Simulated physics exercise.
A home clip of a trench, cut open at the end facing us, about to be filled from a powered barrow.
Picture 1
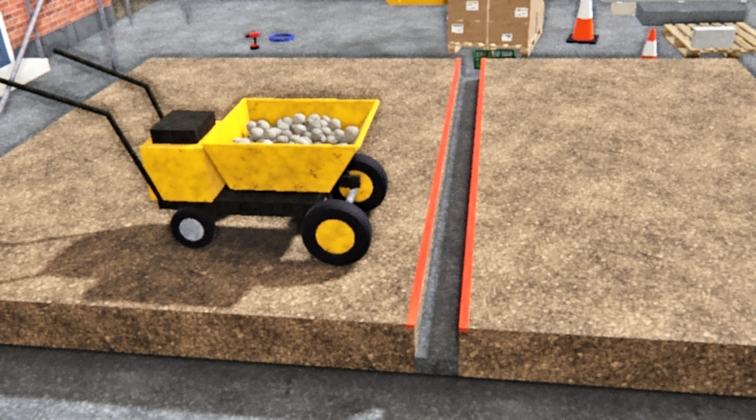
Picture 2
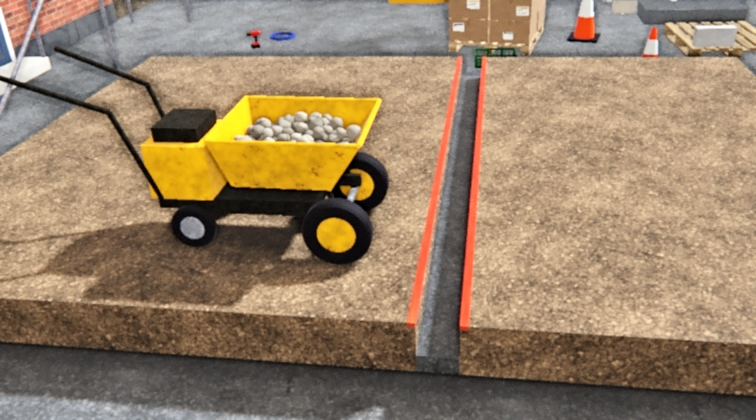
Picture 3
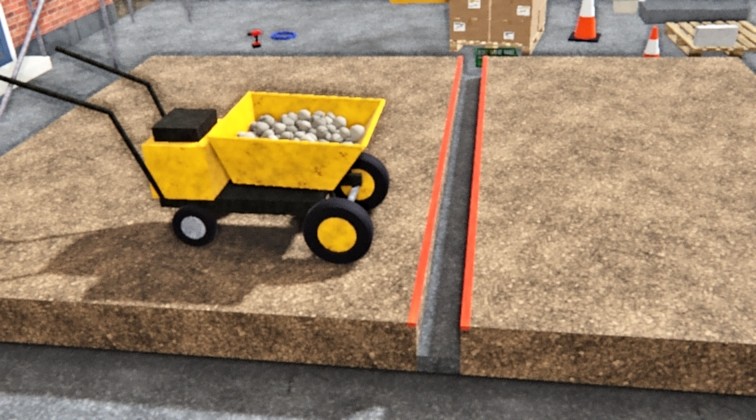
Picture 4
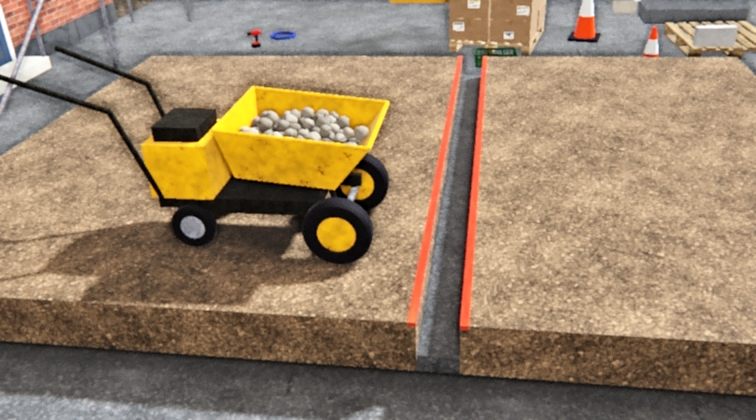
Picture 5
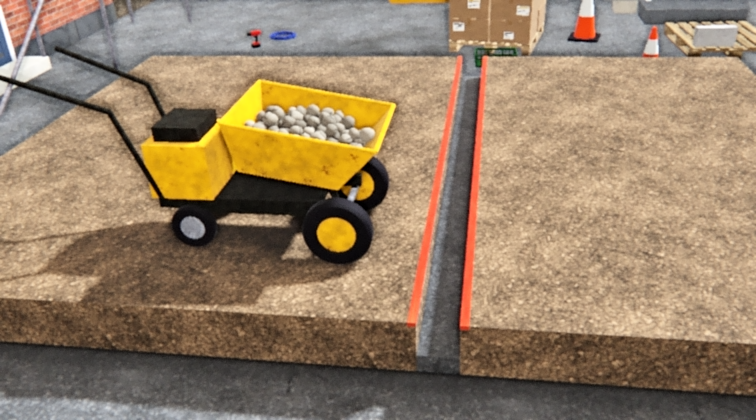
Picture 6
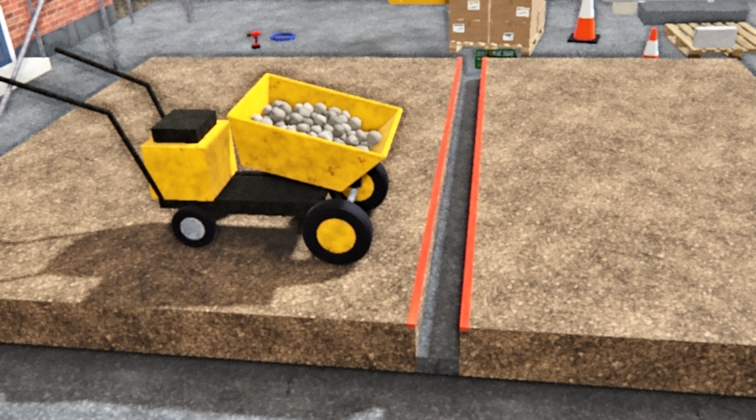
A yellow skip loaded with pebbles tilts gradually toward the right on a stationary powered barrow.
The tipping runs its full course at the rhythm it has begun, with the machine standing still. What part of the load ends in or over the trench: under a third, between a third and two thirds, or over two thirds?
The trench ends with from one third to two thirds of it.
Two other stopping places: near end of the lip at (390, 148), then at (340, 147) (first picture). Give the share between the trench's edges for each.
Roughly 0 per cent, and 80 per cent.
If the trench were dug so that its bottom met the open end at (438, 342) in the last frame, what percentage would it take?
About 50 per cent.
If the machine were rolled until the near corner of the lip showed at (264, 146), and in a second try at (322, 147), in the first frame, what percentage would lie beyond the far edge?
The first gives 0 %, the second 10 %.
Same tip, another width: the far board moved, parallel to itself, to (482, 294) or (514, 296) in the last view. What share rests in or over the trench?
Roughly 80 per cent, and 100 per cent.
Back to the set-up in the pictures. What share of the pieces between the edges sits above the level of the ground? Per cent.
About 5 per cent.
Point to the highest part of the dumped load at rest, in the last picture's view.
Close to (490, 231).
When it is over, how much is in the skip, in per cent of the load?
Close to 0 per cent.
Soon after the last picture, skip tipped steeply; all in the skip.
A little later, skip tipped right over; nearly all in the skip; a stray few in or heaped over the trench; a stray few beyond it; a stray few falling.
Later still, skip tipped right over; about a quarter in the skip; about a third in or heaped over the trench; about a third beyond it.
By the end, skip tipped right over; about half in or heaped over the trench; about half beyond it.
